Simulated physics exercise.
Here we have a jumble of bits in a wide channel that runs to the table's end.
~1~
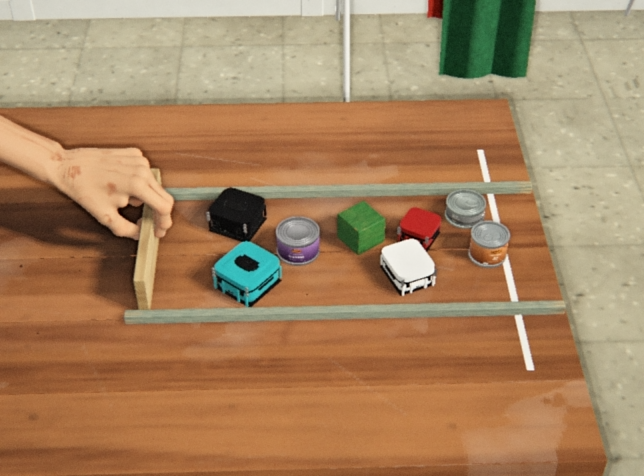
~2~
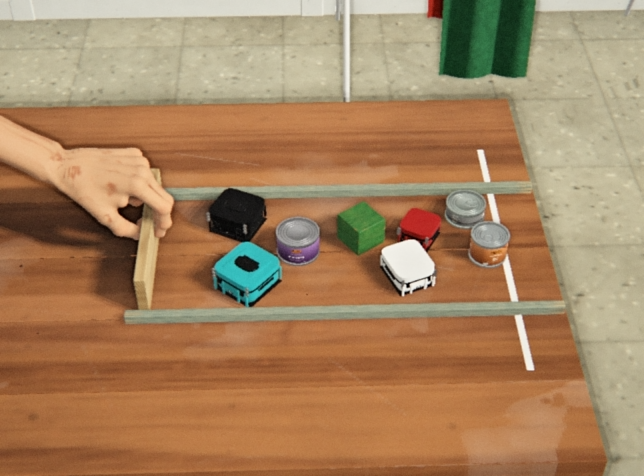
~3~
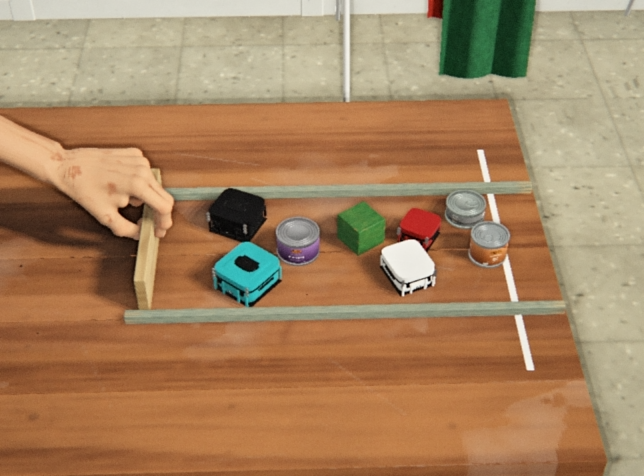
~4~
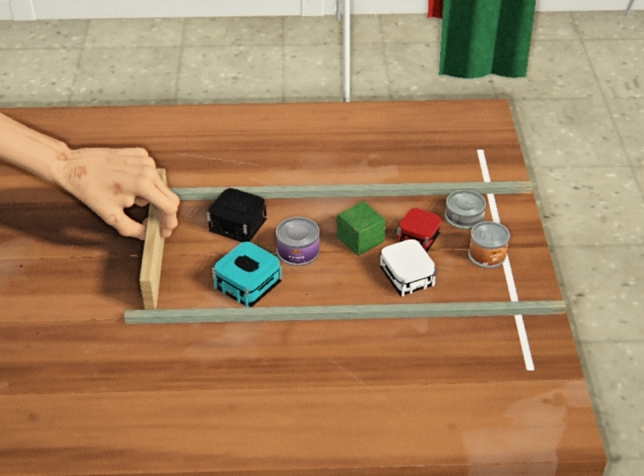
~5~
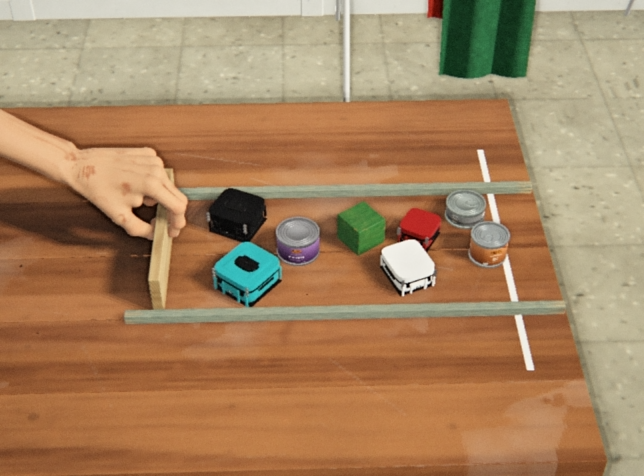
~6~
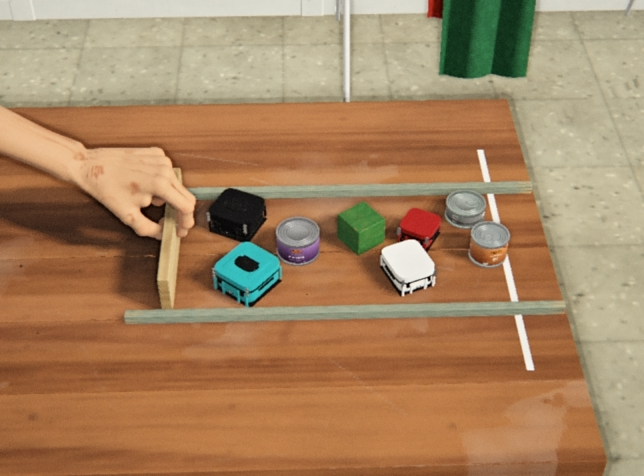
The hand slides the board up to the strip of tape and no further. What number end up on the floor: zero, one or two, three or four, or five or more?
The number that fall off is five or more.
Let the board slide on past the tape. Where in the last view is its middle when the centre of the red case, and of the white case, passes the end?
About (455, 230), and (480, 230) for the other.
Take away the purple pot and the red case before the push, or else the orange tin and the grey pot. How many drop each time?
The counts: 3 and 3.
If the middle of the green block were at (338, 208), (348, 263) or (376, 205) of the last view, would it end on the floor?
In turn it comes down; falls; comes down.
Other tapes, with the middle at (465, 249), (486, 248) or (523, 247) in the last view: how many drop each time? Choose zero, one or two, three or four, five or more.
In that order: Just one or two; 3 or 4; five or more.
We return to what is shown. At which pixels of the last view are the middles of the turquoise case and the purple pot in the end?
Near (534, 267) and (524, 235).
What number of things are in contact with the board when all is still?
The number is 3.
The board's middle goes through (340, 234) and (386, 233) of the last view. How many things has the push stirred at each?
The counts are 6 and 8.
Early on, none off yet; orange tin at rest near (489, 244); grey pot at rest near (465, 209); red case at rest near (420, 230).
Finally, the number that fall off is five or more; lost, green block, white case, red case, grey pot and orange tin.
